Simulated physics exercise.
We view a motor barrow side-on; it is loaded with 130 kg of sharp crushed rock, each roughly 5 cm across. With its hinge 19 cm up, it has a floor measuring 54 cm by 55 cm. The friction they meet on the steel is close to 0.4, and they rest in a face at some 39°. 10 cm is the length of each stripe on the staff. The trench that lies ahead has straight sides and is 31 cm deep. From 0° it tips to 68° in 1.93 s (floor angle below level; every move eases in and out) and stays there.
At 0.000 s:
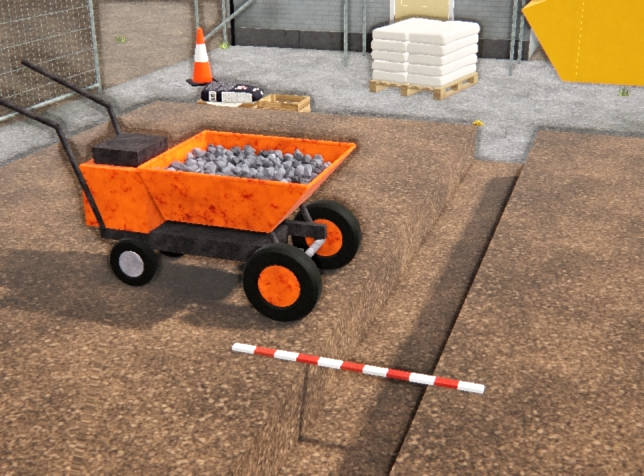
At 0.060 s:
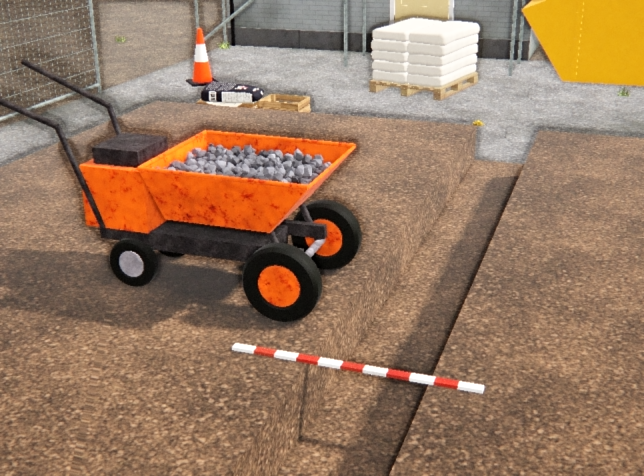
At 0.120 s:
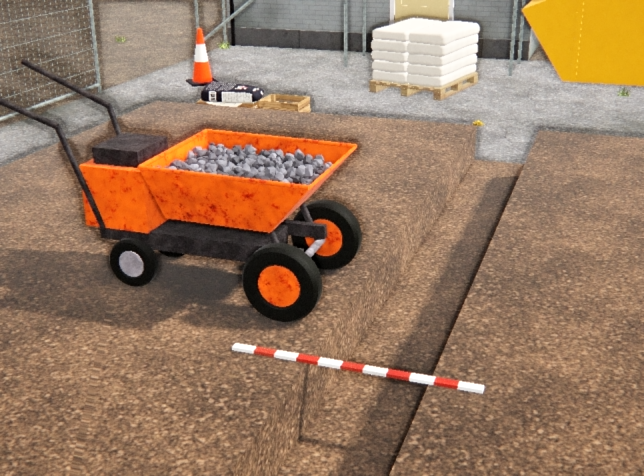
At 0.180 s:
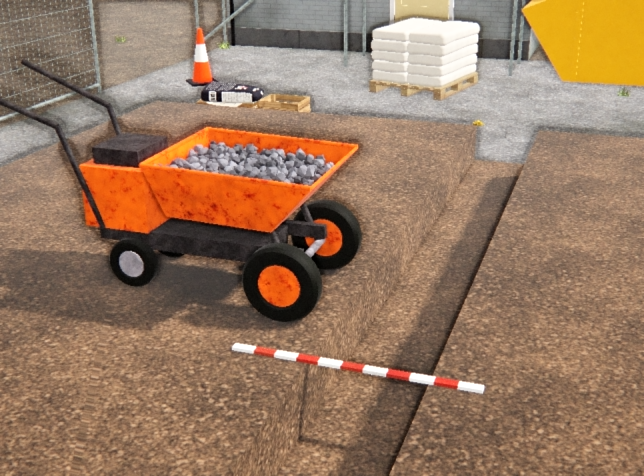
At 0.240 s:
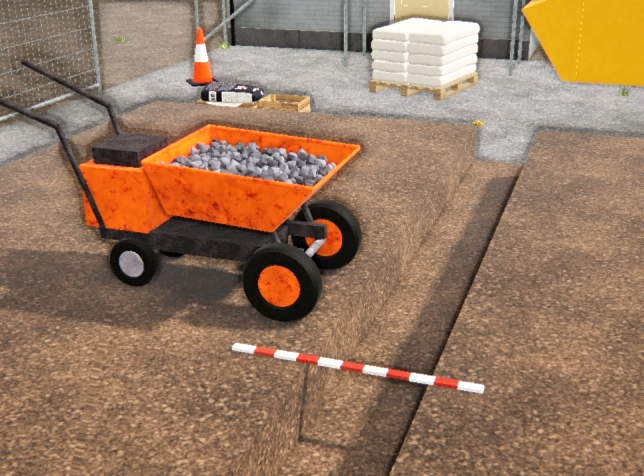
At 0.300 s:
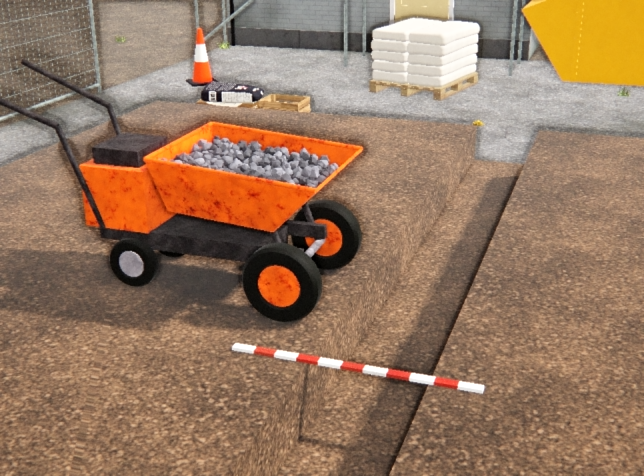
An orange motor barrow loaded with grey stones slowly tilts its skip slightly to the right.
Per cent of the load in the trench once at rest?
About 83 %.
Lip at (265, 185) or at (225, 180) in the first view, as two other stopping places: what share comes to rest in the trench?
Estimates: 90 % then 80 %.
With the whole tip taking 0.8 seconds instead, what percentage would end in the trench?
Roughly 65% would finish there.
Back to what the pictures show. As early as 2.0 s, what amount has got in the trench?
I'd put it near 30 per cent.
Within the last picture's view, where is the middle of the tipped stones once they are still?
I'd put it close to (425, 351).
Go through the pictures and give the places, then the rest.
In the first picture, lip at (308, 187), floor tilted 0°, highest stones at (243, 158).
In the second picture, the skip is at 0°, its lip at (308, 187); the top of the load is at (243, 158); the stones move at 0.1 m/s on average.
In the third picture, the skip is at 1°, its lip at (309, 188); the top of the load is at (237, 155); the stones move at 0.1 m/s on average.
In the fourth picture, lip at (311, 189), floor tilted 2°, highest stones at (239, 154); the stones move at 0.2 m/s on average.
In the fifth picture, the skip is at 3°, its lip at (313, 190); the top of the load is at (241, 153); the stones move at 0.2 m/s on average.
In the sixth picture, lip at (316, 191), floor tilted 4°, highest stones at (228, 148); the stones move at 0.2 m/s on average.
After 1.5 s the floor is at 57°; 100 % in the skip; the foremost stones are at (394, 273).
After 2.0 s the floor is at 68°; 70 % in the skip, 28 % in the trench, 2 % past the trench; the foremost stones are at (482, 309).
After 2.4 s the floor is at 68°; 43 % in the skip, 49 % in the trench, 7 % past the trench; the foremost stones are at (512, 328).
After 4.3 s the floor is at 68°; 10 % in the skip, 83 % in the trench, 7 % past the trench; the foremost stones are at (527, 328).
